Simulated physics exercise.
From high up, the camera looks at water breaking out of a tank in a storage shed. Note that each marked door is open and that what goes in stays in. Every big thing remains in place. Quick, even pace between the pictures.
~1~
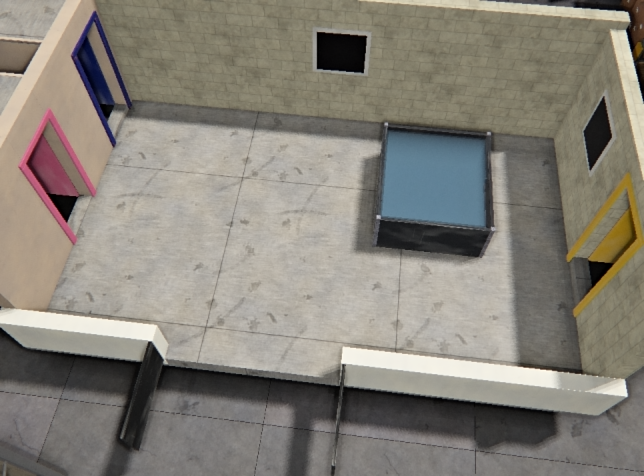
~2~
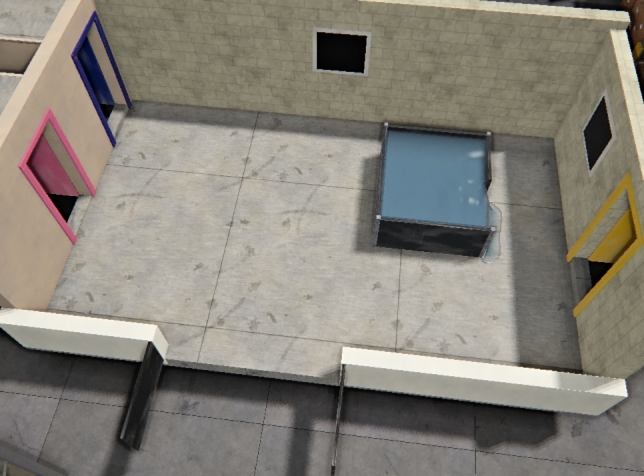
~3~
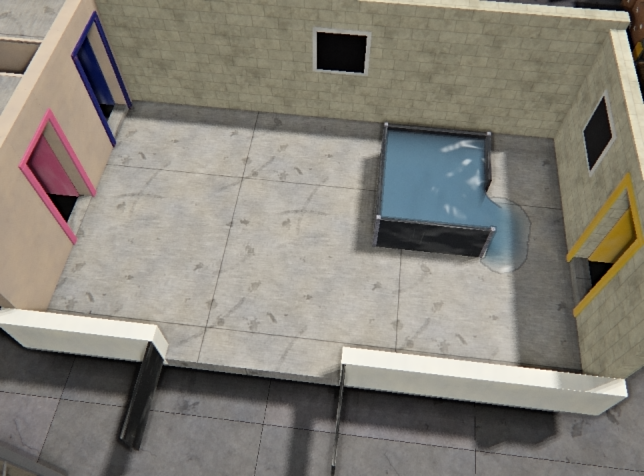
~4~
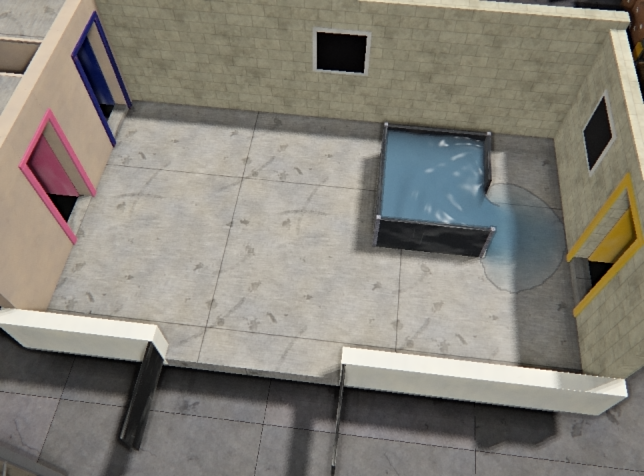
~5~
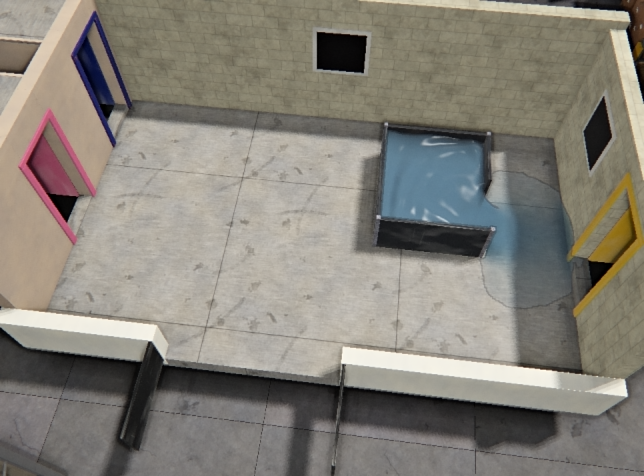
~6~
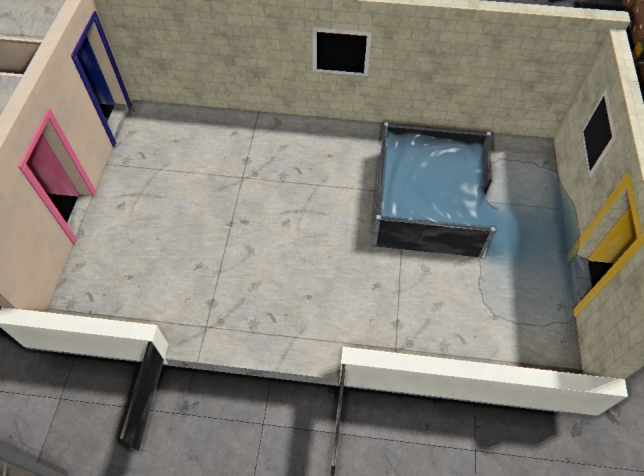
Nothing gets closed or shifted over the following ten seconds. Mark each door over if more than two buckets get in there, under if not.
Yellow door: Over, blue door: Under, pink door: Over.
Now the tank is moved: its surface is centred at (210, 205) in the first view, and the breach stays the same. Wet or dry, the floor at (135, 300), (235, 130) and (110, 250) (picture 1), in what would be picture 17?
The three spots read left dry, left dry, left dry.
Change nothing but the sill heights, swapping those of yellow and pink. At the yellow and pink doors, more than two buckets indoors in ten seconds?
Yellow: Rises above; pink: Remains below.
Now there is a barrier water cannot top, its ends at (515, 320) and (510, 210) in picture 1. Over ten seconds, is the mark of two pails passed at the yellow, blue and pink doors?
Yellow door: Stays within the limit; blue door: Stays within the limit; pink door: Stays within the limit.
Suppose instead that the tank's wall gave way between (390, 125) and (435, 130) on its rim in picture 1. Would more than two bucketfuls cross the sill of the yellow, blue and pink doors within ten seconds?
Result: Yellow remains beneath it; blue goes past the limit; pink goes past the limit.
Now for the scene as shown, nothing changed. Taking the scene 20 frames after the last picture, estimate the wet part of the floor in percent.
Roughly 45 percent, I reckon.
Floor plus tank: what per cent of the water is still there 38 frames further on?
Estimate: 94 per cent.
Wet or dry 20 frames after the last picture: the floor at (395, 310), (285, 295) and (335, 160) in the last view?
First spot submerged, second spot submerged, third spot submerged.
A moment on, water covers 15 % of the floor; the yellow door over two buckets in, the blue door not reached, the pink door not reached.
Next, water covers 20 % of the floor; the yellow door far over two buckets in, the blue door not reached, the pink door not reached.
Then, water covers 45 % of the floor; the yellow door far over two buckets in, the blue door not reached, the pink door not reached.
Later, water covers 95 % of the floor; the yellow door far over two buckets in, the blue door wet at the sill, nothing in, the pink door wet at the sill, nothing in.
In the end, water covers 95 % of the floor; the yellow door far over two buckets in, the blue door wet at the sill, nothing in, the pink door over two buckets in.
